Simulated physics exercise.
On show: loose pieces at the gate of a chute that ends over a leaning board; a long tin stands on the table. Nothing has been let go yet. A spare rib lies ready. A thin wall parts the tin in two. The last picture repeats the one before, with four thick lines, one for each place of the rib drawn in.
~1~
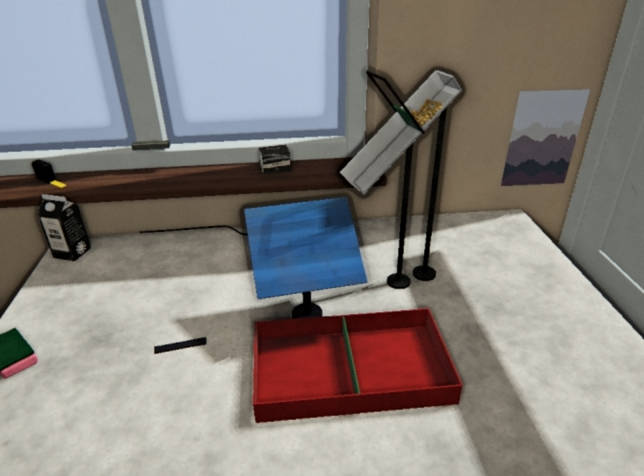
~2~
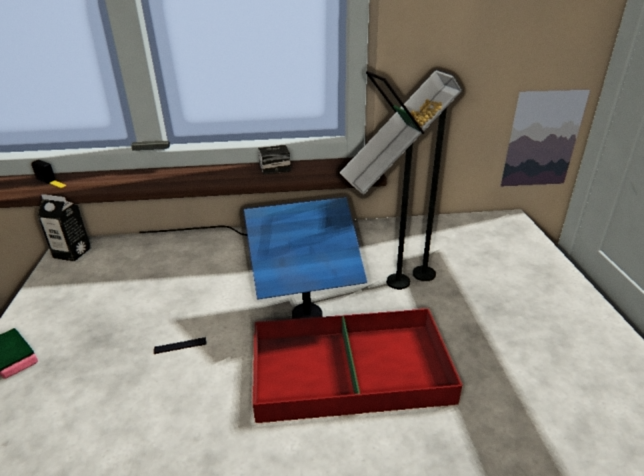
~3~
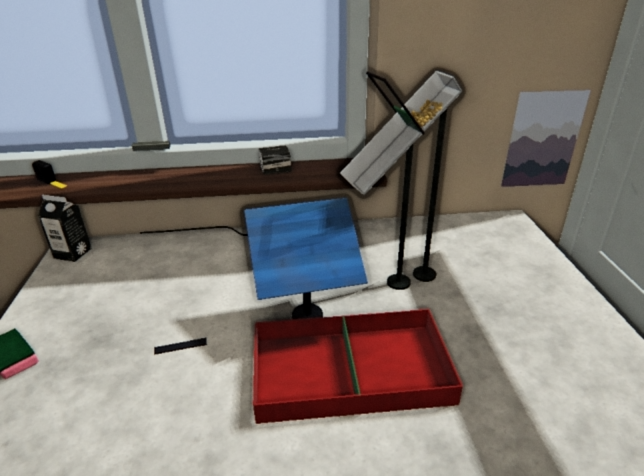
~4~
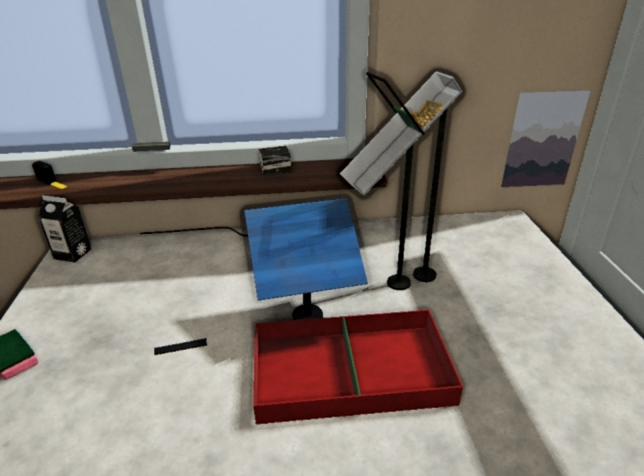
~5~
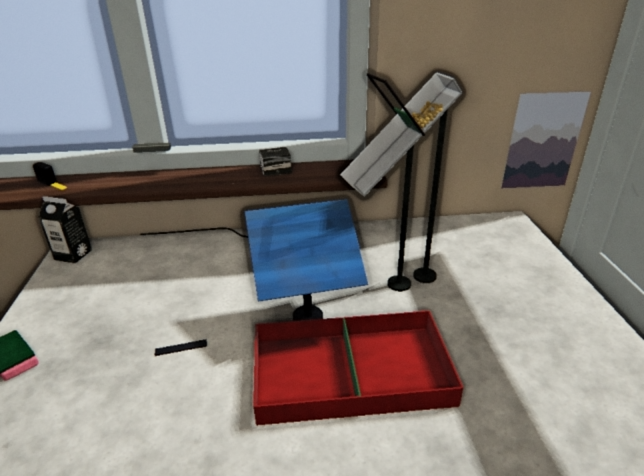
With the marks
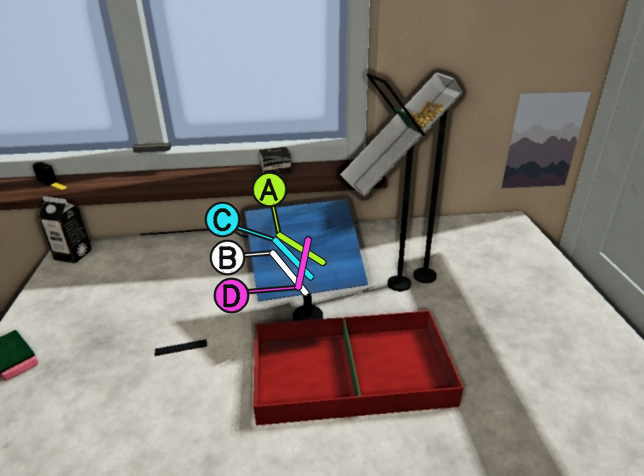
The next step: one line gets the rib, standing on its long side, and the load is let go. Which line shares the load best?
A is best.
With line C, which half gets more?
The left half.
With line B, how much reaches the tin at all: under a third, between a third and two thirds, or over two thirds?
Over two thirds.
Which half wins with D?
Left.
On the marked copy, line A from (279, 235) to (322, 262); line B from (272, 252) to (305, 292); line C from (275, 240) to (310, 277); line D from (308, 239) to (298, 287).
With A, of what is caught, roughly two thirds in the left half, roughly a third in the right.
With B, of what is caught, almost all in the left half, just a few in the right.
With C, of what is caught, almost all in the left half, just a few in the right.
With D, of what is caught, almost all in the left half, just a few in the right.
